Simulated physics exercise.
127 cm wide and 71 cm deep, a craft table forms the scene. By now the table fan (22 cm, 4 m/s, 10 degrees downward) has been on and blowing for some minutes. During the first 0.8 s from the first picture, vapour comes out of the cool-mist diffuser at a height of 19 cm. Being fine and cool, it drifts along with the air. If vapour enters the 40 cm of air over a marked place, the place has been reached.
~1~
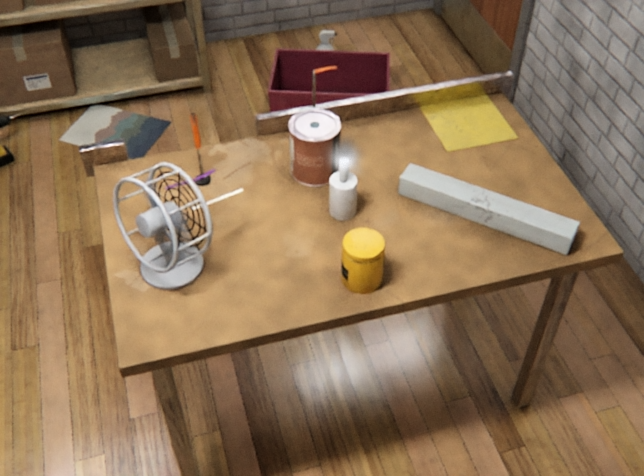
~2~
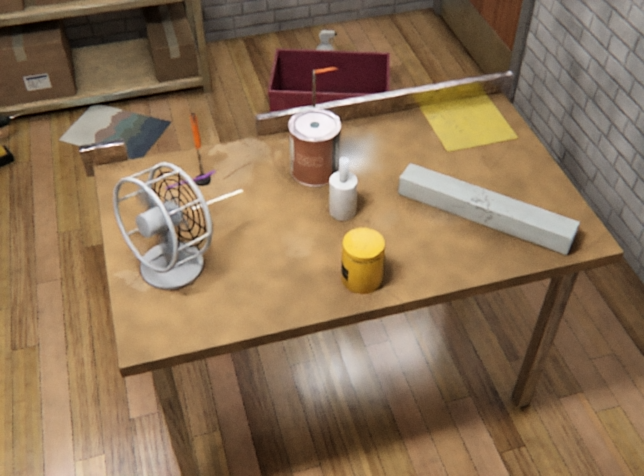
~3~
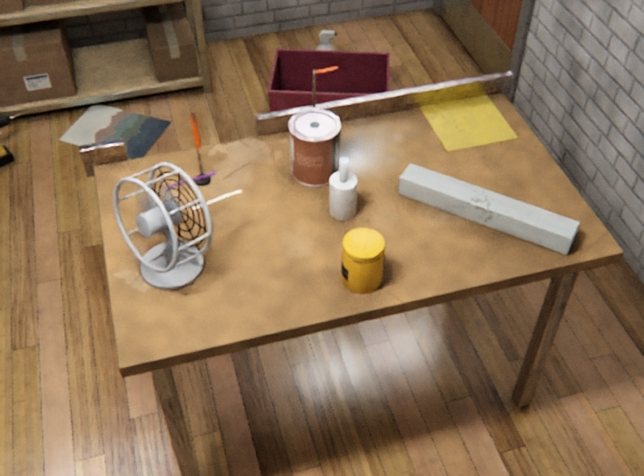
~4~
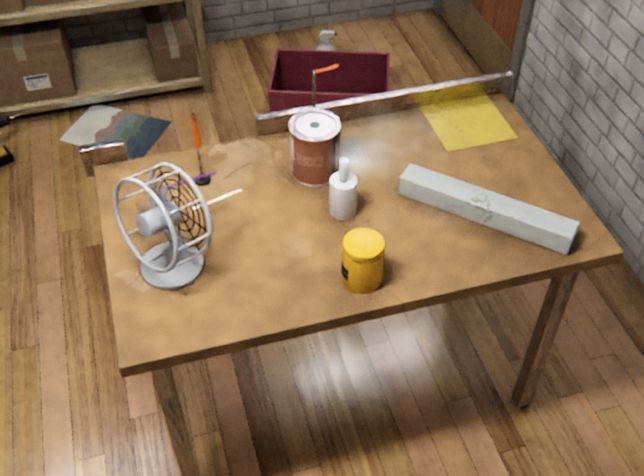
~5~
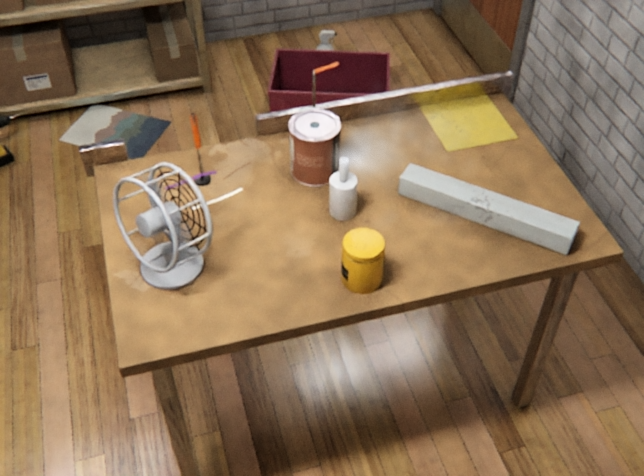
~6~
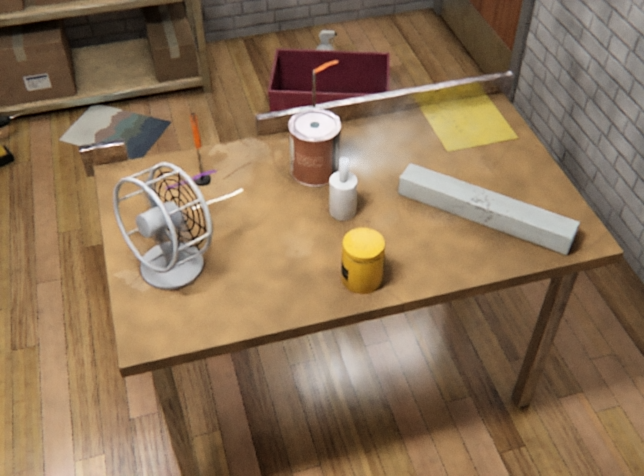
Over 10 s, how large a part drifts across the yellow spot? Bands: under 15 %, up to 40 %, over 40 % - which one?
Estimate: Above 40 %.
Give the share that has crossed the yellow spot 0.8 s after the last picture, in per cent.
Roughly 50 per cent.
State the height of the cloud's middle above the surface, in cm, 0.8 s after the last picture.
10 cm.
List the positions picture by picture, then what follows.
In the first frame, the vapour is thickest near (344, 158), the cool-mist diffuser stands at (344, 169) and the table fan is at (162, 218).
In the second frame, the vapour is thickest near (353, 155) and reaches out to (370, 145) and the yellow spot is centred on (468, 122).
In the third frame, the vapour is thickest near (359, 154) and reaches out to (393, 137), a ribbon ends at (199, 148) and a ribbon ends at (337, 67).
In the fourth frame, the vapour is thickest near (366, 151) and reaches out to (421, 130), the top of a plank is at (487, 199) and the top of a tin is at (315, 124).
In the fifth frame, the vapour is thickest near (372, 150) and reaches out to (443, 123).
In the sixth frame, the vapour is thickest near (380, 149) and reaches out to (466, 119), a ribbon ends at (199, 148) and a ribbon ends at (337, 61).
Then, 0.8 s after the last picture, 54 % has passed over the yellow spot; 31 % has left the area, and the middle of the rest is near (519, 114).
Then, 1.8 s after the last picture, 63 % has passed over the yellow spot; 93 % has left the area.
Then, 3.8 s after the last picture, 63 % has passed over the yellow spot; 100 % has left the area.
Then, 9.8 s after the last picture, 63 % has passed over the yellow spot; 100 % has left the area.
